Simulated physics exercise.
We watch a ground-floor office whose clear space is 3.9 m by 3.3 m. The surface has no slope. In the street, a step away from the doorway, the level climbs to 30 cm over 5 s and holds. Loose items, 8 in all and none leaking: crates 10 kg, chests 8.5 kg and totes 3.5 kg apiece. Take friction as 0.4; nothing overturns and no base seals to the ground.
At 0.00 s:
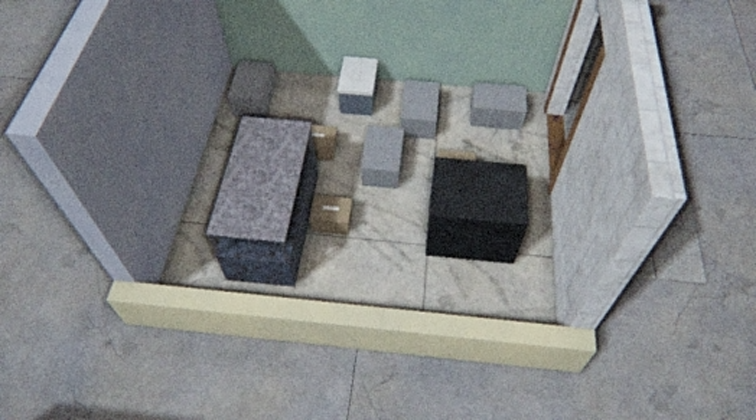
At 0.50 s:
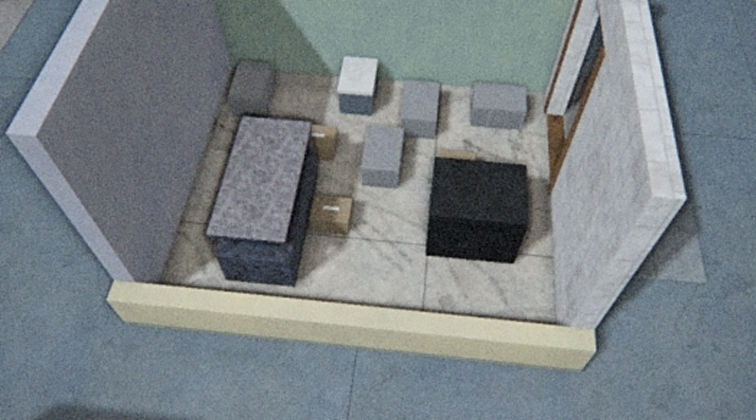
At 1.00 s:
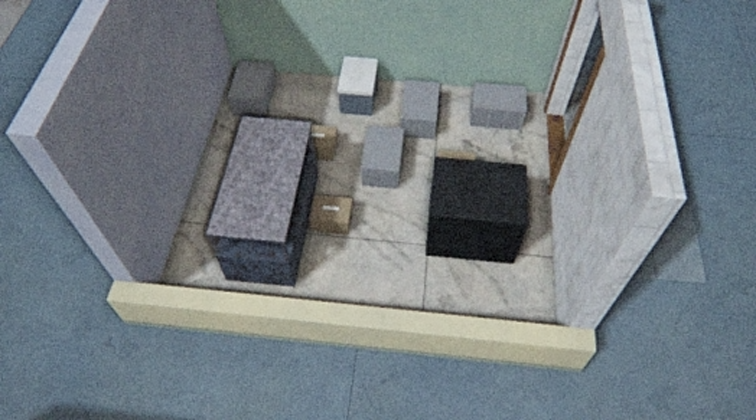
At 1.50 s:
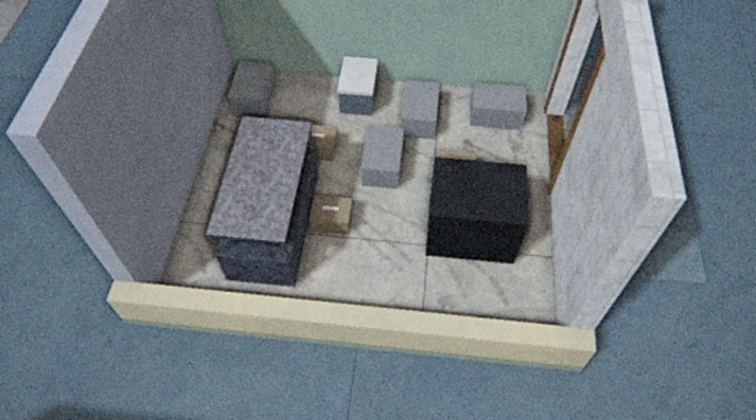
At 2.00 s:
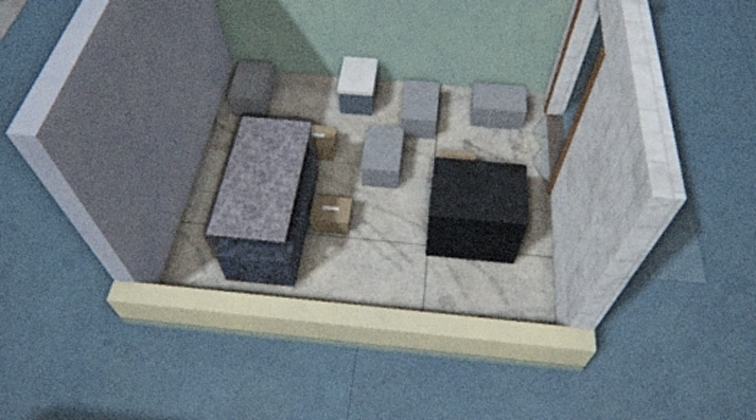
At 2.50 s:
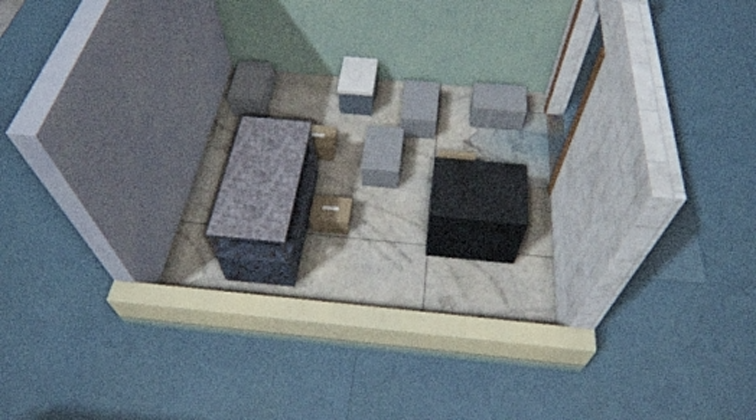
Water spread over the grey ground outside a small open-topped room, turning it blue, then a little crept in through the doorway on the right, while the boxes inside stayed where they were.
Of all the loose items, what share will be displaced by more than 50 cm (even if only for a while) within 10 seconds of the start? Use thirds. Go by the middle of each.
It is at least two thirds.
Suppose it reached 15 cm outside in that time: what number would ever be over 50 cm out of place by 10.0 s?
In that case 7 of them.
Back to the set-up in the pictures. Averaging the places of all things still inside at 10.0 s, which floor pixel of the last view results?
At about (331, 195).
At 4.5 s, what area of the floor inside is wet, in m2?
Roughly 5.0 m2.
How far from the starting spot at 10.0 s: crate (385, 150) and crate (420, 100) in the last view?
In turn: 200 cm, 140 cm.
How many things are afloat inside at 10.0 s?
At that moment 8.
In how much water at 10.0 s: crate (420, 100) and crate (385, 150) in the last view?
About 21 and 22 cm.
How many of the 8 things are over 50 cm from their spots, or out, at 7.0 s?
By then 7.
After 3.5 s 0 of 8 are over 50 cm from their spots; 0 afloat.
After 4.5 s 4 of 8 are over 50 cm from their spots; 1 afloat.
After 7.0 s 7 of 8 are over 50 cm from their spots; 7 afloat.
After 10.0 s 8 of 8 are over 50 cm from their spots, and 8 have been at some point; 8 afloat.
